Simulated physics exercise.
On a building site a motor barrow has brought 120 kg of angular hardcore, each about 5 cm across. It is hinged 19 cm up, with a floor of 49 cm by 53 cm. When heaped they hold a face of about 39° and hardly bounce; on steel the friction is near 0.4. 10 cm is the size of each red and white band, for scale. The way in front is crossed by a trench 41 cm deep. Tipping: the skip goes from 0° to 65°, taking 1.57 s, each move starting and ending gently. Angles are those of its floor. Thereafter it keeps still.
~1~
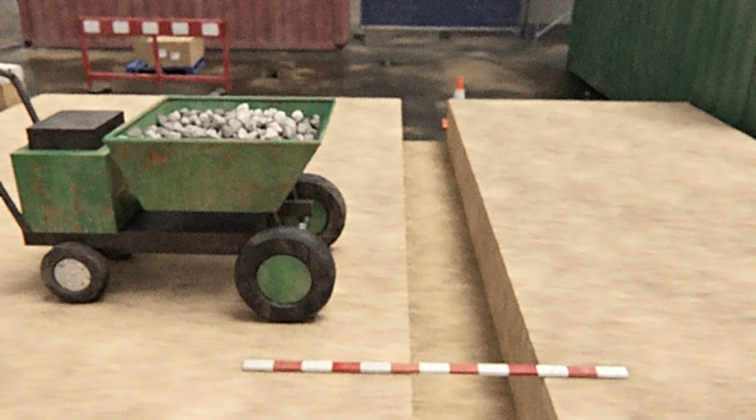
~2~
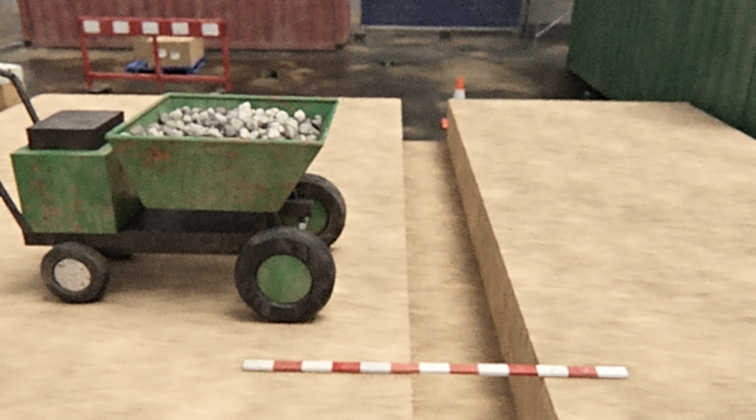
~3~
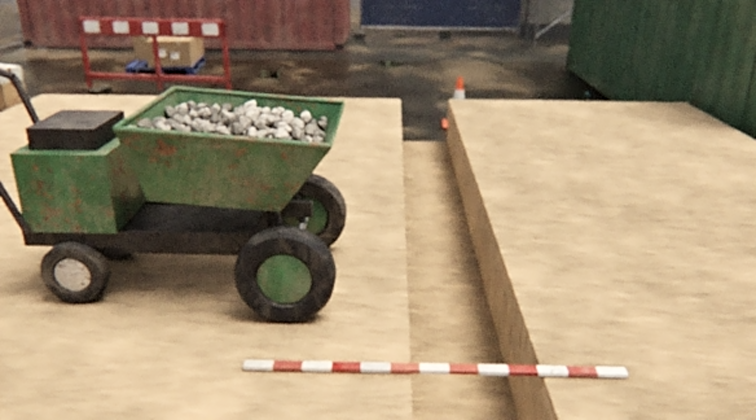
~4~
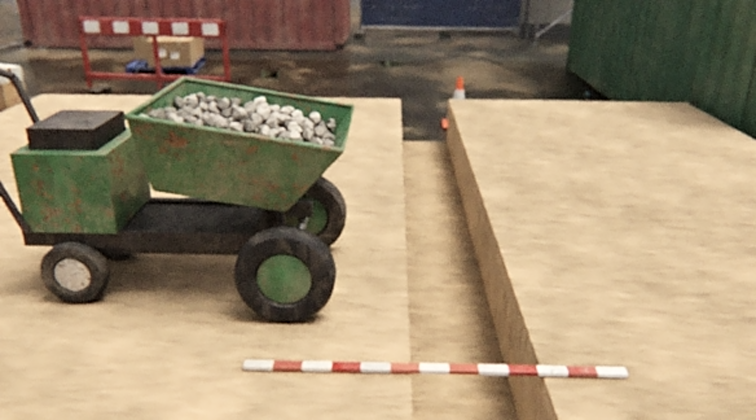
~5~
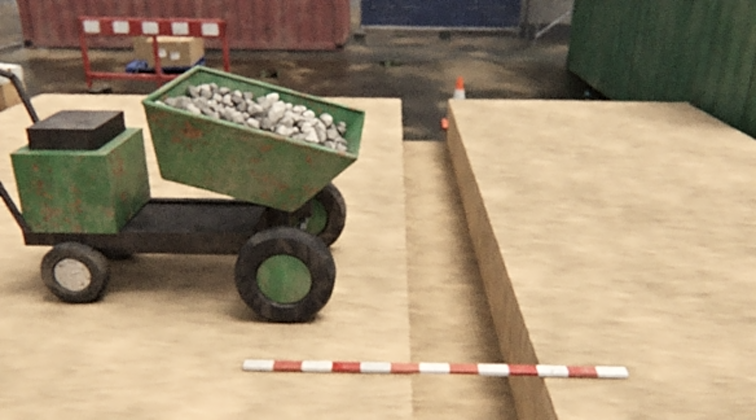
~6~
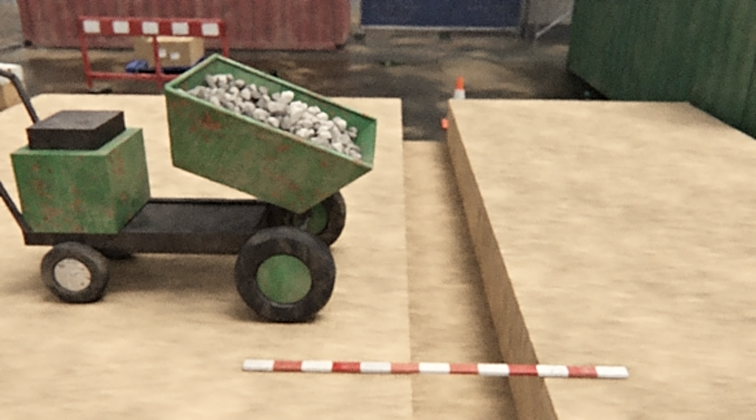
The footage shows a green motor barrow loaded with grey stones standing still beside a trench, with a red-and-white pole lying across the gap, as its skip gradually tilts forward, the rear rising and the front lip lowering rightward.
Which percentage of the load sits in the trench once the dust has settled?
Near 43 per cent.
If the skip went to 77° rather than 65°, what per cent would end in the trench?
Near 95 per cent then.
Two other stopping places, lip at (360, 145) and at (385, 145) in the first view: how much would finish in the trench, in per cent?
About 35 per cent first, then about 25 per cent.
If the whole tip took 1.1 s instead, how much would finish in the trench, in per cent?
I'd put it at some 40 in a hundred.
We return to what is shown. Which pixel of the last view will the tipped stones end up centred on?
Resting centre: About (467, 359).
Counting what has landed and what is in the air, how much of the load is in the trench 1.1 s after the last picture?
Some 5 per cent.
Then, 0.6 s after the last picture the floor is at 55°, 100 % in the skip; the foremost stones are at (410, 202).
Then, 1.1 s after the last picture the floor is at 65°, 93 % in the skip, 7 % in the trench; the foremost stones are at (480, 319).
Then, 1.4 s after the last picture the floor is at 65°, 77 % in the skip, 23 % in the trench; the foremost stones are at (500, 343).
Then, 3.4 s after the last picture the floor is at 65°, 57 % in the skip, 43 % in the trench; the foremost stones are at (498, 346).
